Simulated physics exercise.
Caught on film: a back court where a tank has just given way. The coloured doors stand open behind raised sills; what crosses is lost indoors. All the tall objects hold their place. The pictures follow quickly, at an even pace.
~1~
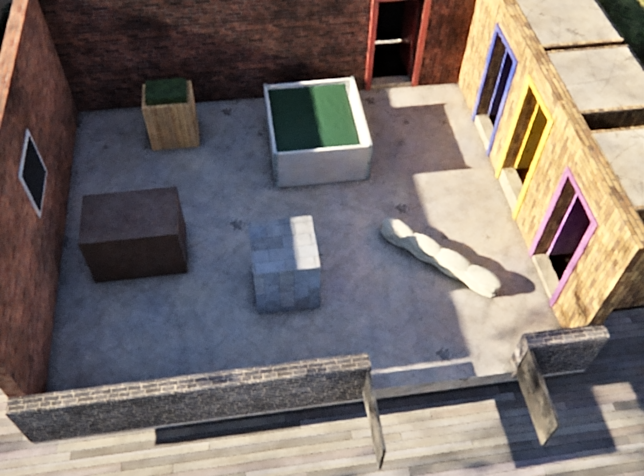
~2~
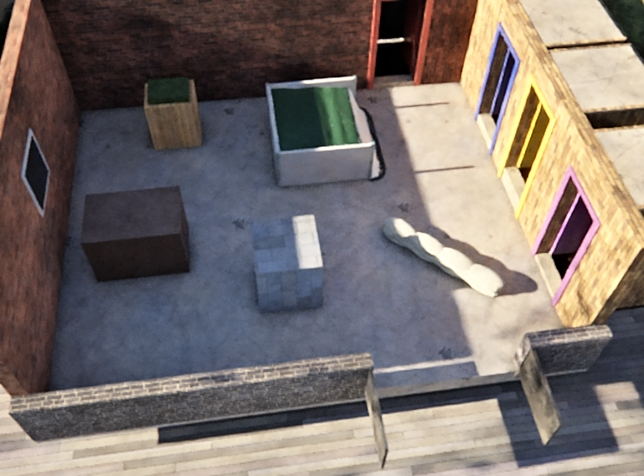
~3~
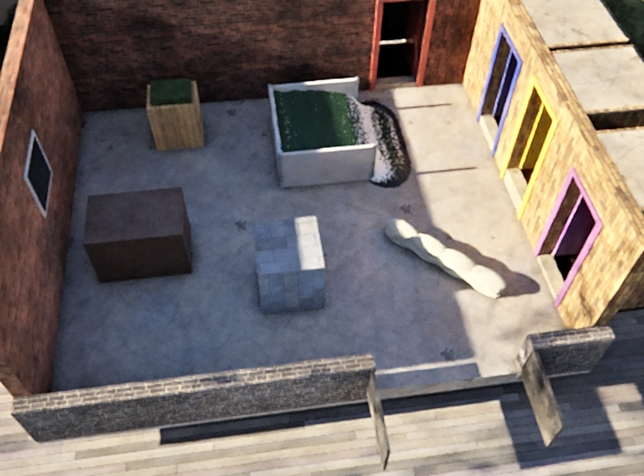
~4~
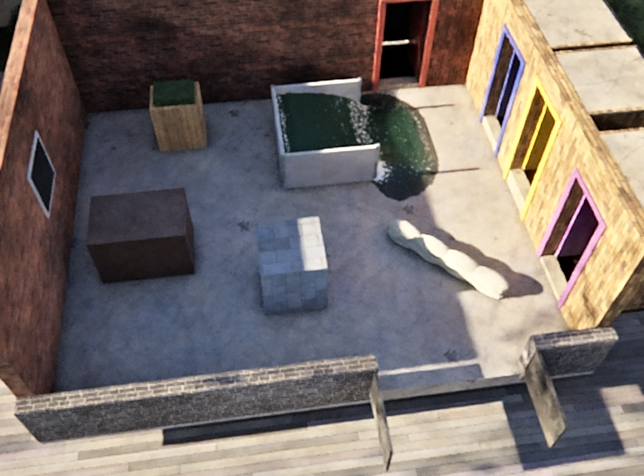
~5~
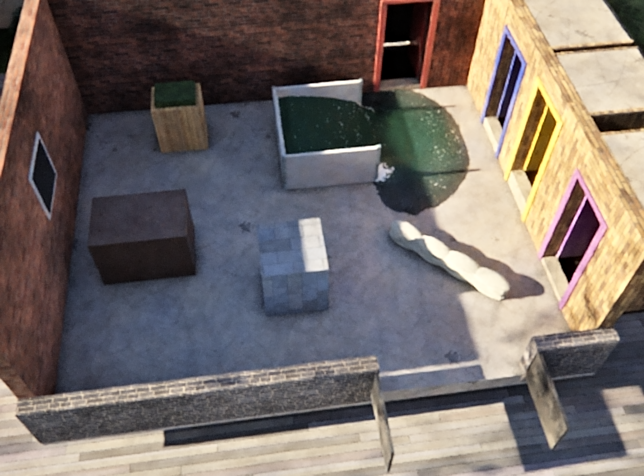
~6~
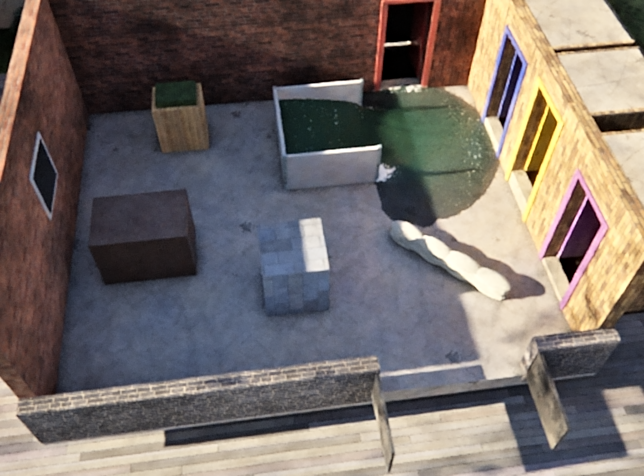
A walled courtyard with a pale grey floor is seen from high above, with blue, yellow and pink doorways on the right and a red one at the back. A white tank of green water stands near the back, among a wooden planter, brown and grey blocks and a twisted cream shape. The tank's right side opens and water pours out, foaming and spreading rightward in a widening dark green pool, while the view barely shifts.
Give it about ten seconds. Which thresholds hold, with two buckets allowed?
In the end: The blue door lets in a lot; the red door lets in a lot; the yellow door admits no more than that; the purple door lets in a lot.
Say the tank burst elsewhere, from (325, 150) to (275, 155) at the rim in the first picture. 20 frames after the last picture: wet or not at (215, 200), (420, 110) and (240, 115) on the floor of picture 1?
In that order: Covered, free of water, not flooded.
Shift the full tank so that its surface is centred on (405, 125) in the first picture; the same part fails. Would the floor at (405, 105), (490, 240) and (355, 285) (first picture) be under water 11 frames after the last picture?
In turn: Under water, covered, dry.
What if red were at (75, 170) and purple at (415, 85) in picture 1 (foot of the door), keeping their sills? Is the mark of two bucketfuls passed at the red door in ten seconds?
Red door holds.
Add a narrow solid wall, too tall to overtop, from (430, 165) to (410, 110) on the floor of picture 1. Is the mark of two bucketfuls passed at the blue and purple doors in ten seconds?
One by one: The blue door keeps below it; the purple door is over.
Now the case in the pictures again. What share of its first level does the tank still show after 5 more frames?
Close to 38 %.
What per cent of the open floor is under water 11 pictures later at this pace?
About 25 per cent.
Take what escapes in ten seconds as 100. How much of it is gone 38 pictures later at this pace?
Roughly 80 per cent.
A moment on, water covers 20 % of the floor; the blue door far over two buckets in, the red door under two buckets in, the yellow door wet at the sill, nothing in, the purple door not reached.
Next, water covers 25 % of the floor; the blue door far over two buckets in, the red door under two buckets in, the yellow door wet at the sill, nothing in, the purple door wet at the sill, nothing in.
Then, water covers 30 % of the floor; the blue door far over two buckets in, the red door over two buckets in, the yellow door wet at the sill, nothing in, the purple door wet at the sill, nothing in.
Later, water covers 55 % of the floor; the blue door far over two buckets in, the red door over two buckets in, the yellow door wet at the sill, nothing in, the purple door over two buckets in.
In the end, water covers 80 % of the floor; the blue door far over two buckets in, the red door over two buckets in, the yellow door wet at the sill, nothing in, the purple door over two buckets in.
